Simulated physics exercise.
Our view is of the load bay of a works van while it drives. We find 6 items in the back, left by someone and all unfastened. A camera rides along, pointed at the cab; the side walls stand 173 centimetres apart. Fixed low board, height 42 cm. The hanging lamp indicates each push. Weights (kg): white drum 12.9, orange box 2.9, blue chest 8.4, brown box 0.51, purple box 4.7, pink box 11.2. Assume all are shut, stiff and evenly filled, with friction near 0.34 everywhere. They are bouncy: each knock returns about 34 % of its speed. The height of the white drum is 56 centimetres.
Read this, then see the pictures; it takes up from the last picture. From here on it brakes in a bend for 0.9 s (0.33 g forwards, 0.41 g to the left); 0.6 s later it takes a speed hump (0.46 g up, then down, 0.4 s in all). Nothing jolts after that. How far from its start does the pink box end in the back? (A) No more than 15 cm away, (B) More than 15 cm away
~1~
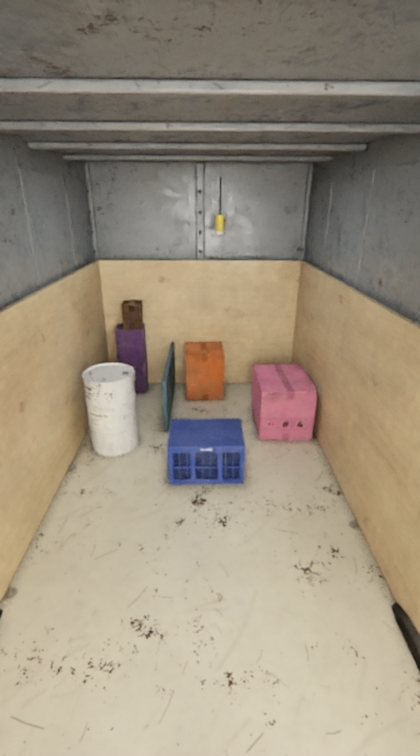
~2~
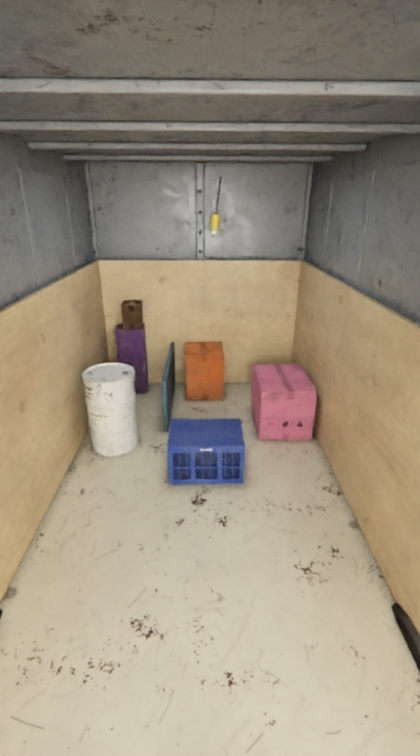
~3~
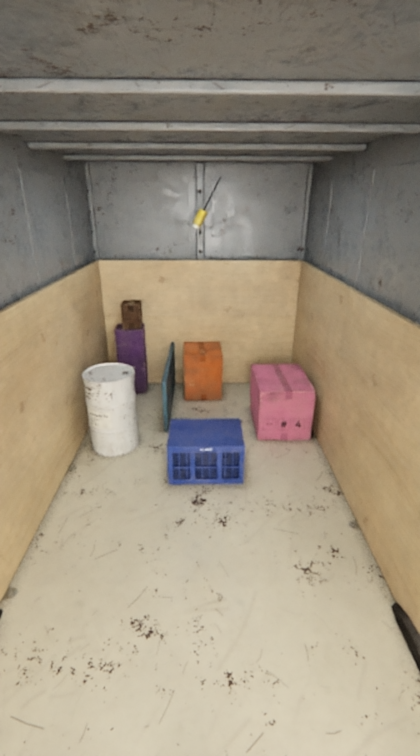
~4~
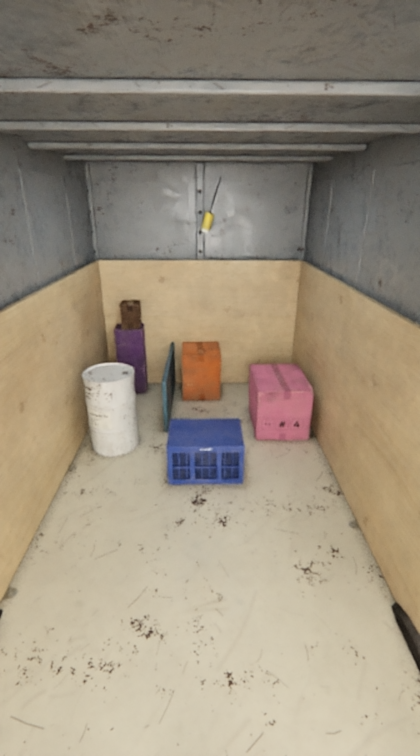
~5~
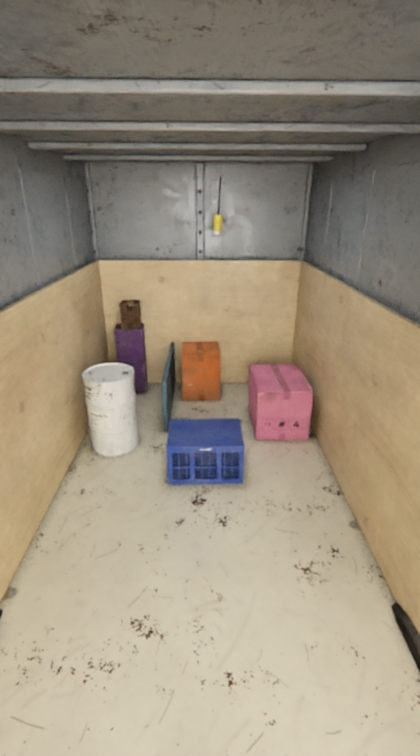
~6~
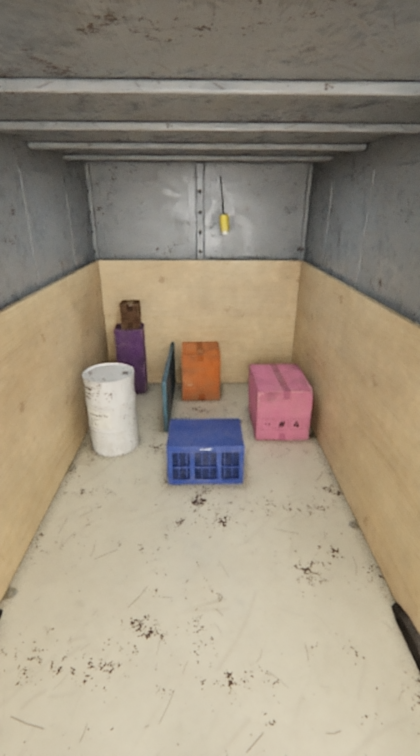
B.
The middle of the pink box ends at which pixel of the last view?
It settles at around (234, 385).
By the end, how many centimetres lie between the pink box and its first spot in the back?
I'd put it at about 44 centimetres.
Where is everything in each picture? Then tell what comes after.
The first frame shows steady run; pink box (281, 400); white drum (112, 409).
The second frame shows force 0.34 g left; blue chest (206, 450); brown box (132, 314).
The third frame shows force 0.34 g left; purple box (132, 359); white drum (112, 409).
The fourth frame shows force 0.34 g left; orange box (201, 370) moved 3 cm; blue chest (205, 450).
The fifth frame shows steady run; brown box (131, 314); purple box (132, 359).
The sixth frame shows steady run; pink box (277, 400) moved 3 cm; white drum (112, 409).
Then, 0.60 s on from there, force 0.33 g forwards, 0.41 g left; pink box moved 11 cm near (268, 397); brown box moved 10 cm; blue chest moved 9 cm.
Then, 0.80 s on from there, force 0.26 g forwards, 0.33 g left; pink box moved 26 cm near (251, 392); blue chest moved 24 cm; brown box moved 19 cm.
In the end, not toppled but over 15 cm from the start, white drum, blue chest, brown box and pink box; the other 2 under 15 cm from the start. In the last view, pink box near (234, 385).
